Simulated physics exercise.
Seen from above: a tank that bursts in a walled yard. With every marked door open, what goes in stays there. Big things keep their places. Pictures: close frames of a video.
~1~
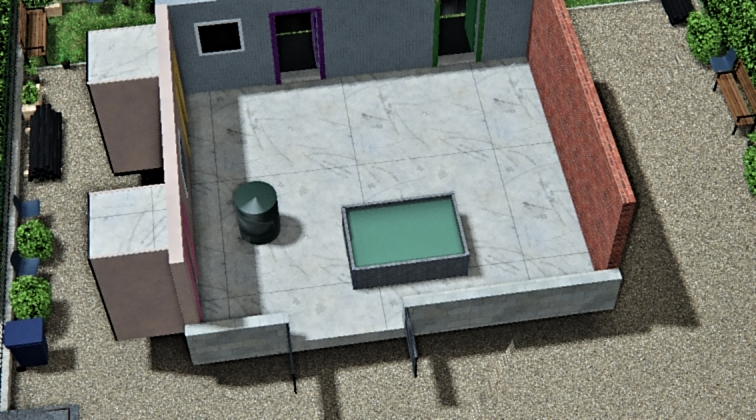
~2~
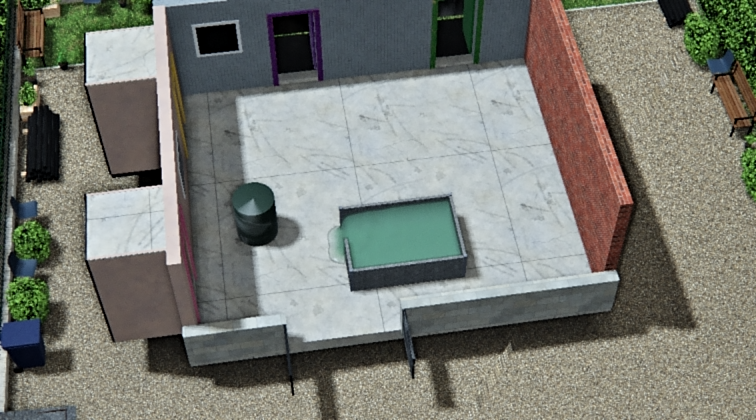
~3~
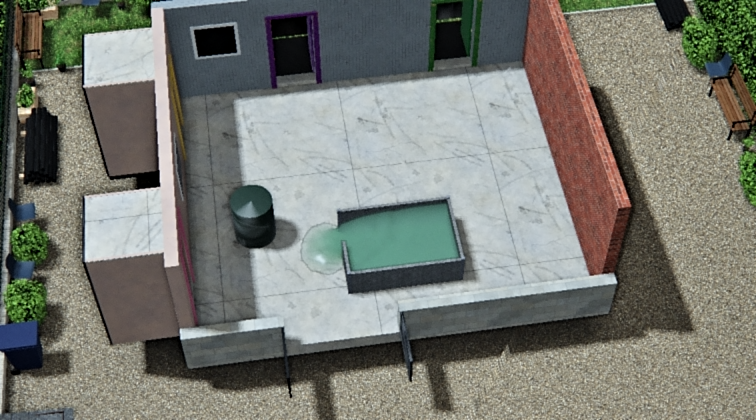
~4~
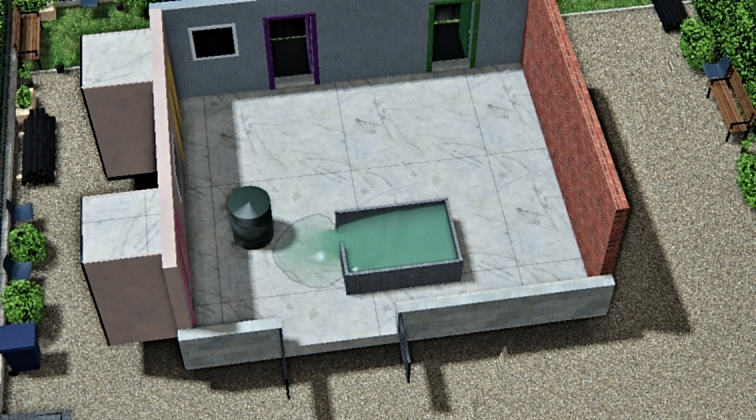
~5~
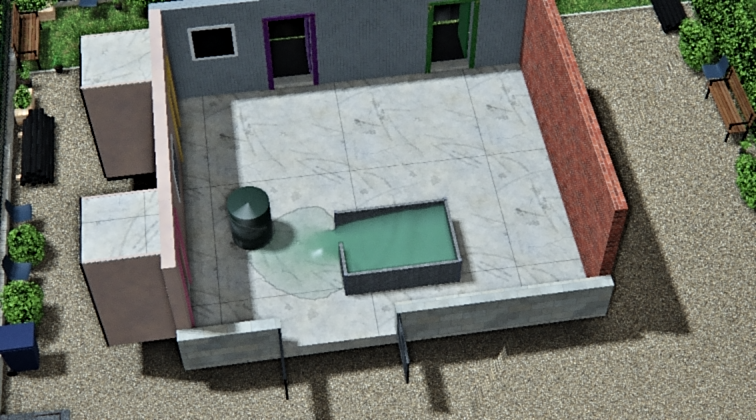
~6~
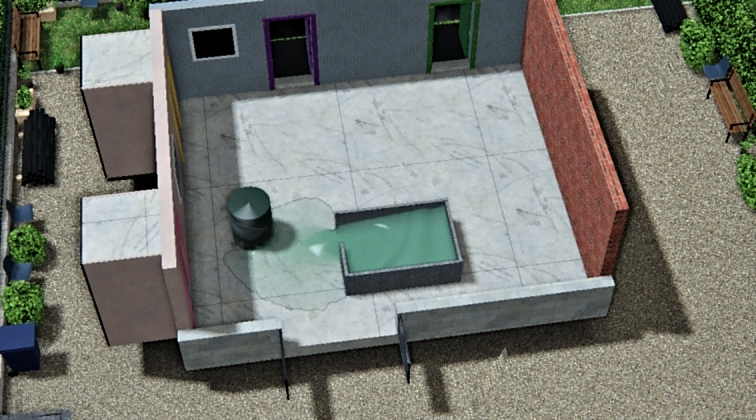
We see a walled yard from above, with an open tank of green water standing whole, then water pours out through its left side and spreads across the pale floor toward and around a dark green barrel.
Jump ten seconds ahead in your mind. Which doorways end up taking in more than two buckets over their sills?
Outcome: The purple door will let in an allowed amount; the yellow door will let in too much; the pink door will let in an allowed amount; the green door will let in an allowed amount.
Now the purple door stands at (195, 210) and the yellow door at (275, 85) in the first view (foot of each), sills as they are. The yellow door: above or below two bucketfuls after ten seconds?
Note: Yellow one comes out above.
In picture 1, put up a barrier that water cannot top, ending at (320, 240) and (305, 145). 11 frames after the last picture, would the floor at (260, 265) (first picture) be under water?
My call for that point: Waterlogged.
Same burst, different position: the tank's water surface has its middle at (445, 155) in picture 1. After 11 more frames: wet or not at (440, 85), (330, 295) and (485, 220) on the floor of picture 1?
First spot bare, second bare, third bare.
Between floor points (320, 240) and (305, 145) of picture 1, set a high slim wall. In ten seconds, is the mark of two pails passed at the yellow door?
The yellow one: Falls short.
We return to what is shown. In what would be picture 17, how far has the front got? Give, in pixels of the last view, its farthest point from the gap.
Roughly (213, 124).
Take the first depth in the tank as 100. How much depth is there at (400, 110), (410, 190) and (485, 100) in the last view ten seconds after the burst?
In order: About 4, 2 and 4 in a hundred.
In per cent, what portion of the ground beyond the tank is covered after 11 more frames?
Around 25 percent.
A moment on, water covers 15 % of the floor; the purple door not reached, the yellow door not reached, the pink door wet at the sill, nothing in, the green door not reached.
Next, water covers 25 % of the floor; the purple door not reached, the yellow door not reached, the pink door wet at the sill, nothing in, the green door not reached.
Then, water covers 35 % of the floor; the purple door wet at the sill, nothing in, the yellow door under two buckets in, the pink door wet at the sill, nothing in, the green door not reached.
Later, water covers 50 % of the floor; the purple door wet at the sill, nothing in, the yellow door under two buckets in, the pink door wet at the sill, nothing in, the green door not reached.
In the end, water covers 75 % of the floor; the purple door wet at the sill, nothing in, the yellow door over two buckets in, the pink door wet at the sill, nothing in, the green door wet at the sill, nothing in.
